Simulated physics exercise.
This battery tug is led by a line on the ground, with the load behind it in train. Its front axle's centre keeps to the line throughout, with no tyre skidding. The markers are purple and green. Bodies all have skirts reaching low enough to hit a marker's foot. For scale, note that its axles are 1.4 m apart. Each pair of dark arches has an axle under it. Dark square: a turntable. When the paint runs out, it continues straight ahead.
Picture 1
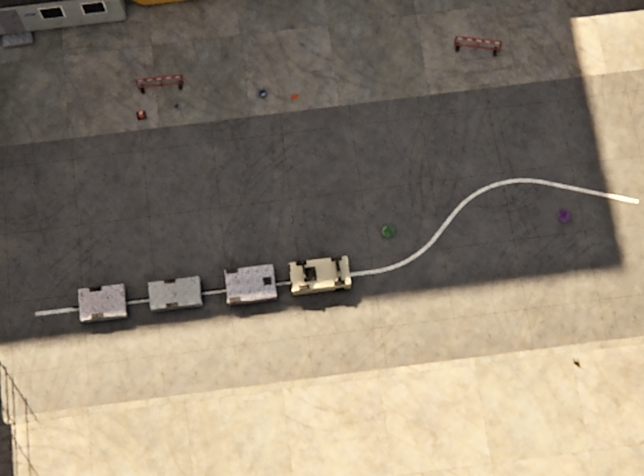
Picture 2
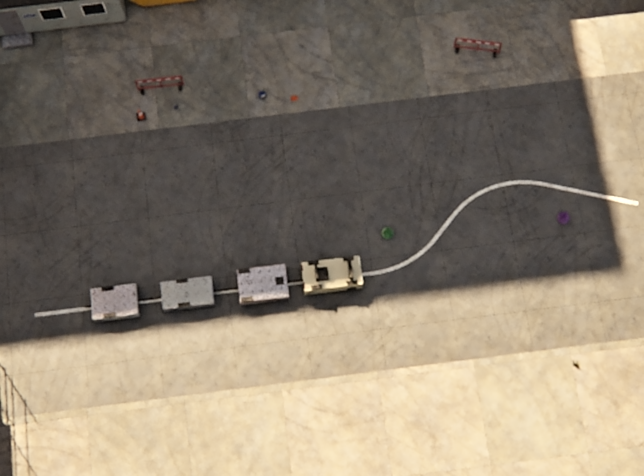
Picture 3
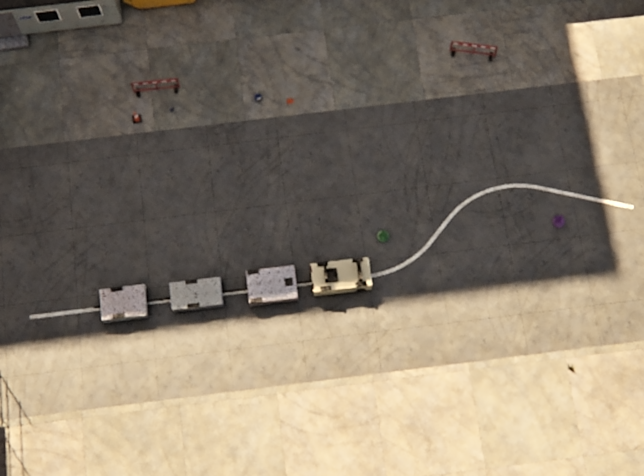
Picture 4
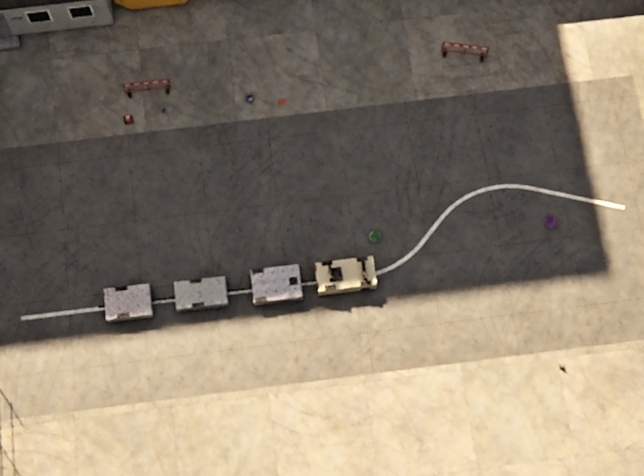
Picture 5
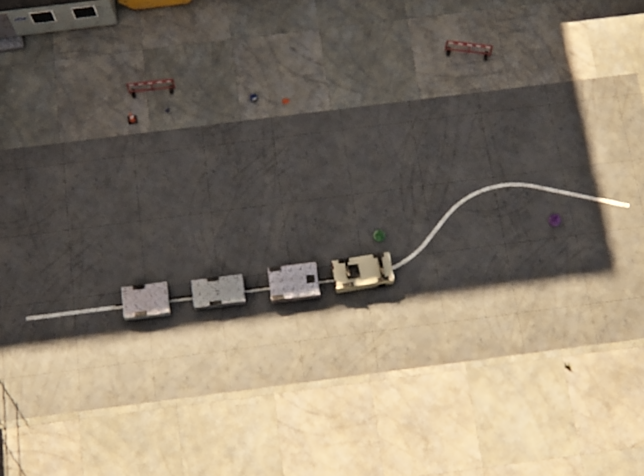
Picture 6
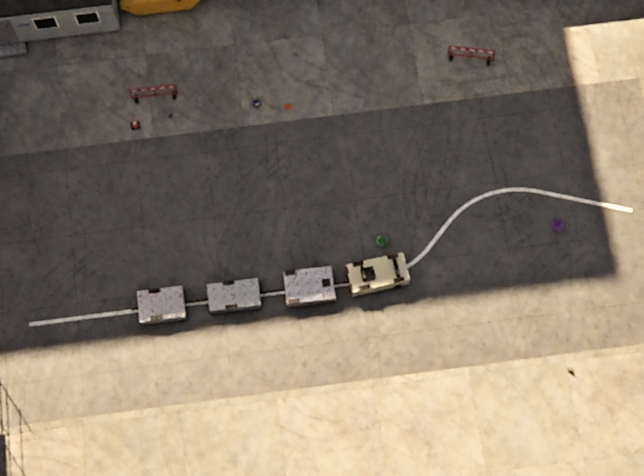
In this clip, seen from above, a cream-coloured tug pulls three grey trailers slowly rightward along a pale line on shaded ground, then begins turning slightly to the left where the line curves, close to a small green marker.
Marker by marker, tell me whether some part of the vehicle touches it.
Purple: Yes; green: Yes.
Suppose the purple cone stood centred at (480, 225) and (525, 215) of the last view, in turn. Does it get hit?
Results in order - collision, collision.
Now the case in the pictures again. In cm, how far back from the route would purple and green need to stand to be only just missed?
Results - purple 15, green 20.
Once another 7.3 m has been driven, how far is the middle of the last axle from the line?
Axle-to-line distance: Approx. 15 cm.
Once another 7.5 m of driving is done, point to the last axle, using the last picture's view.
Roughly at (327, 278).
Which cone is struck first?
It's the green one.
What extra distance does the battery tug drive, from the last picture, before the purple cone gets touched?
After roughly 17.0 metres.
5.5 m further on, the last axle is at (284, 288) of the last picture, on the line.
9.2 m further on, the last axle is at (363, 264) of the last picture, 55 cm off the line; the third trailer has hit green.
17.0 m further on, the last axle is at (529, 205) of the last picture, 90 cm off the line; the third trailer has hit purple.
22.2 m further on, the last axle is out of the picture, 15 cm off the line; 2 of 2 struck in all.
